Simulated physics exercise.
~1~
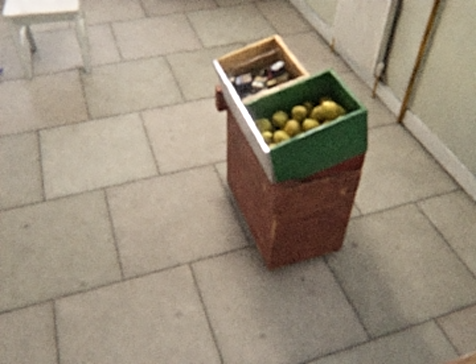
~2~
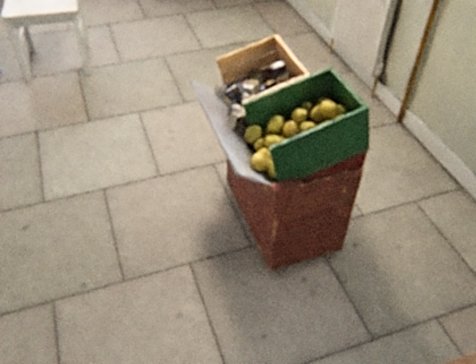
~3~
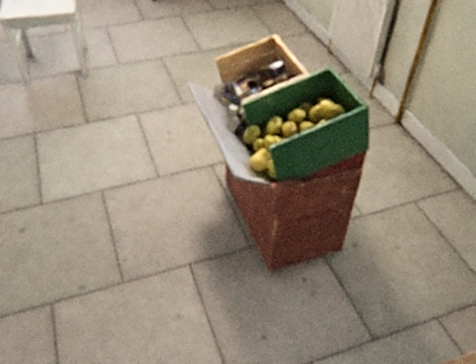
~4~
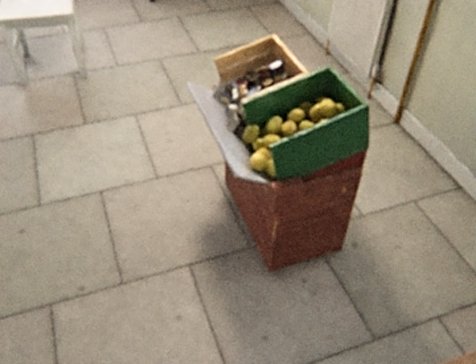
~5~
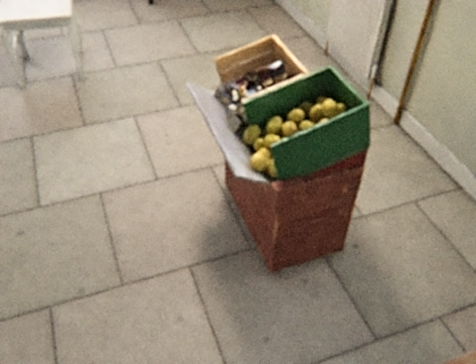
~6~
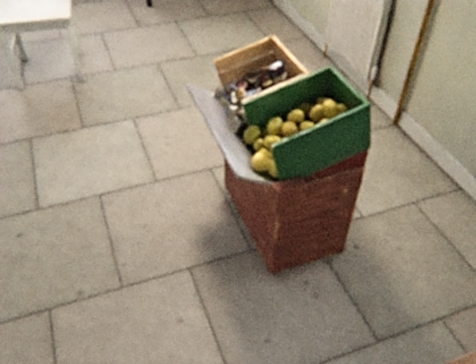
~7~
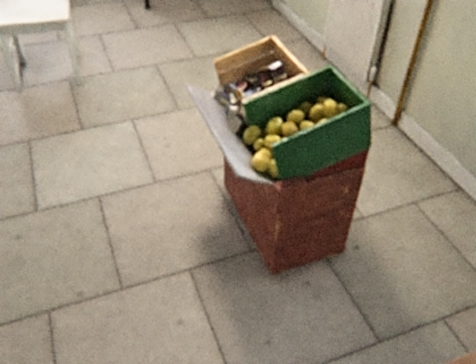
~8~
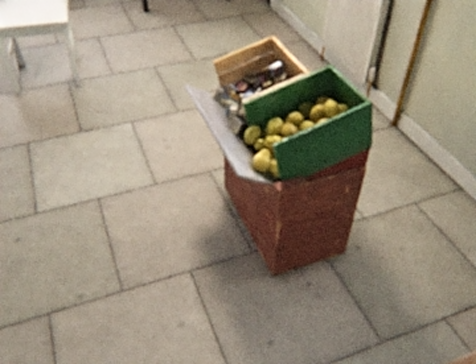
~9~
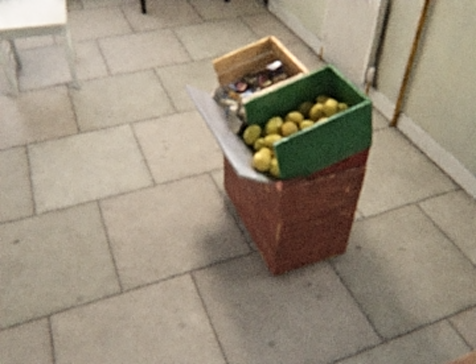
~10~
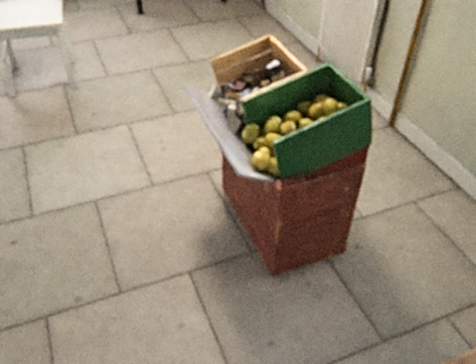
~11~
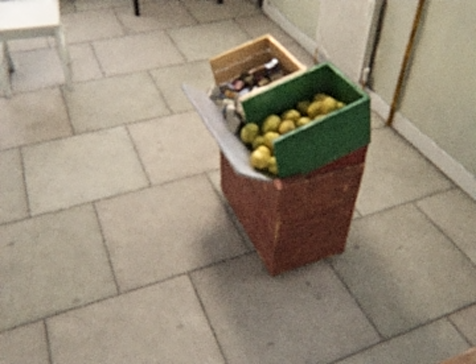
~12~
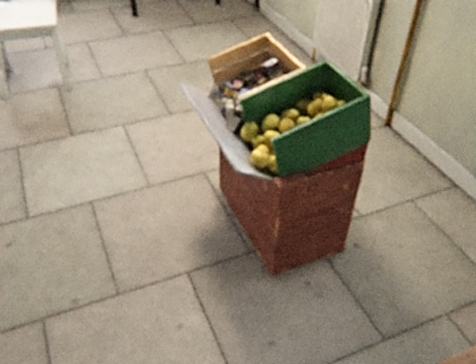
A green bin of yellow-green lemons and a wooden bin of small cartons sat tilted to the left on a reddish-brown stand, where a grey flap dropped outward at the start, and everything stayed inside the bins as the view drifted slightly sideways.
